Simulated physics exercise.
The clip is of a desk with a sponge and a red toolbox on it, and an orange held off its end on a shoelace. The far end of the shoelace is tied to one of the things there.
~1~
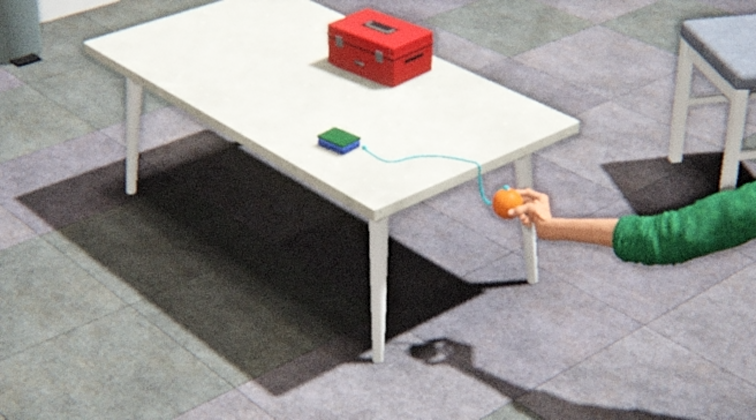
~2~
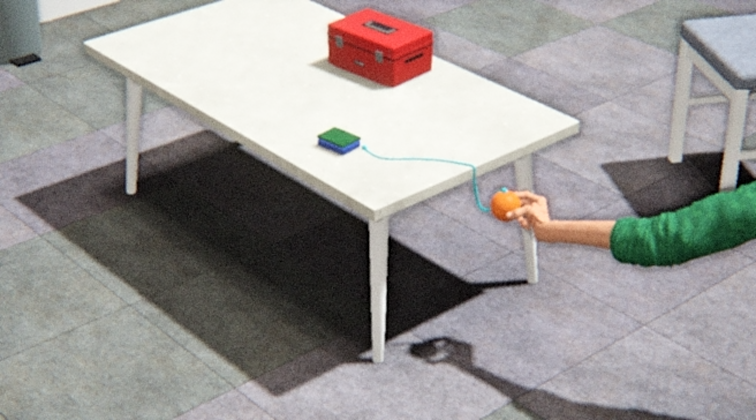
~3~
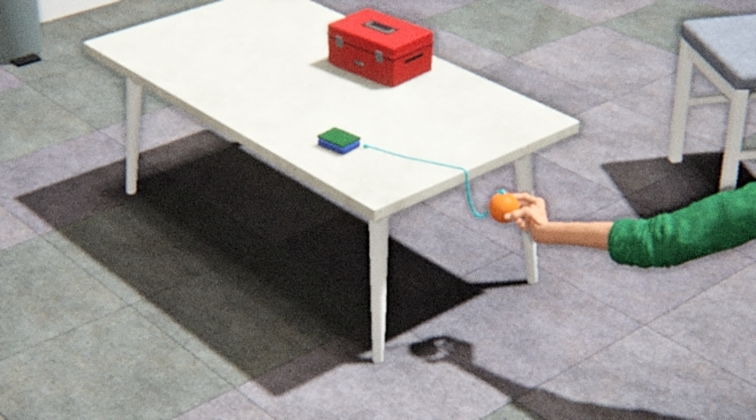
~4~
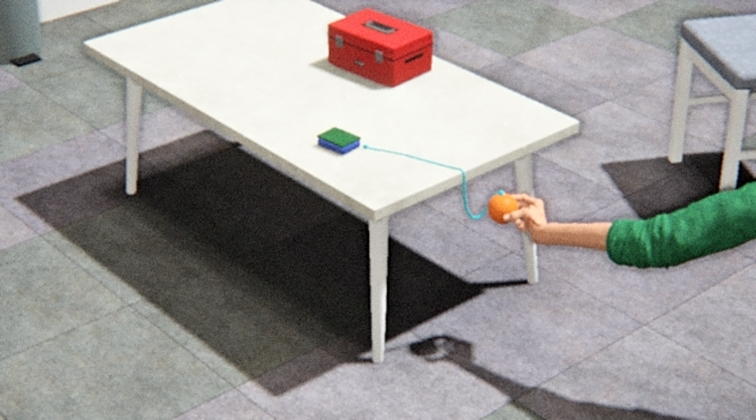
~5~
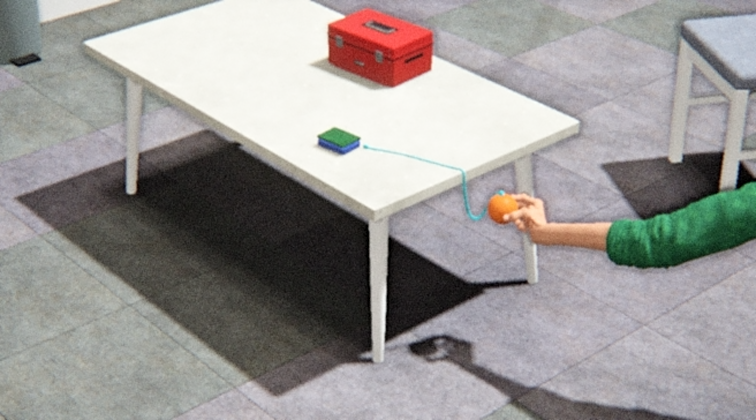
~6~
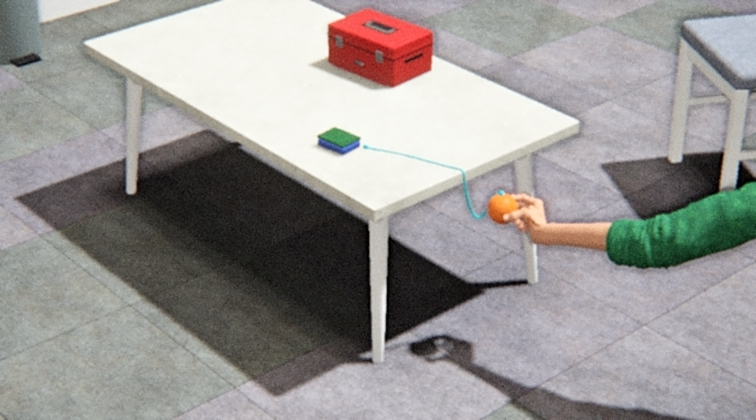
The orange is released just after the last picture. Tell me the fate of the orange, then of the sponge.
Outcome: The orange lands on the floor, the sponge follows it down.
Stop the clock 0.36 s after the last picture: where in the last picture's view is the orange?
Around (493, 327).
Then, 0.36 s on from there, orange on the floor near (493, 327); toolbox in place; sponge tugged along near (449, 165).
Then, 0.62 s on from there, orange on the floor near (483, 328); toolbox in place; sponge down on the floor.
In the end, orange on the floor near (491, 335); toolbox in place; sponge down on the floor. The orange drops all the way and the sponge is dragged off.
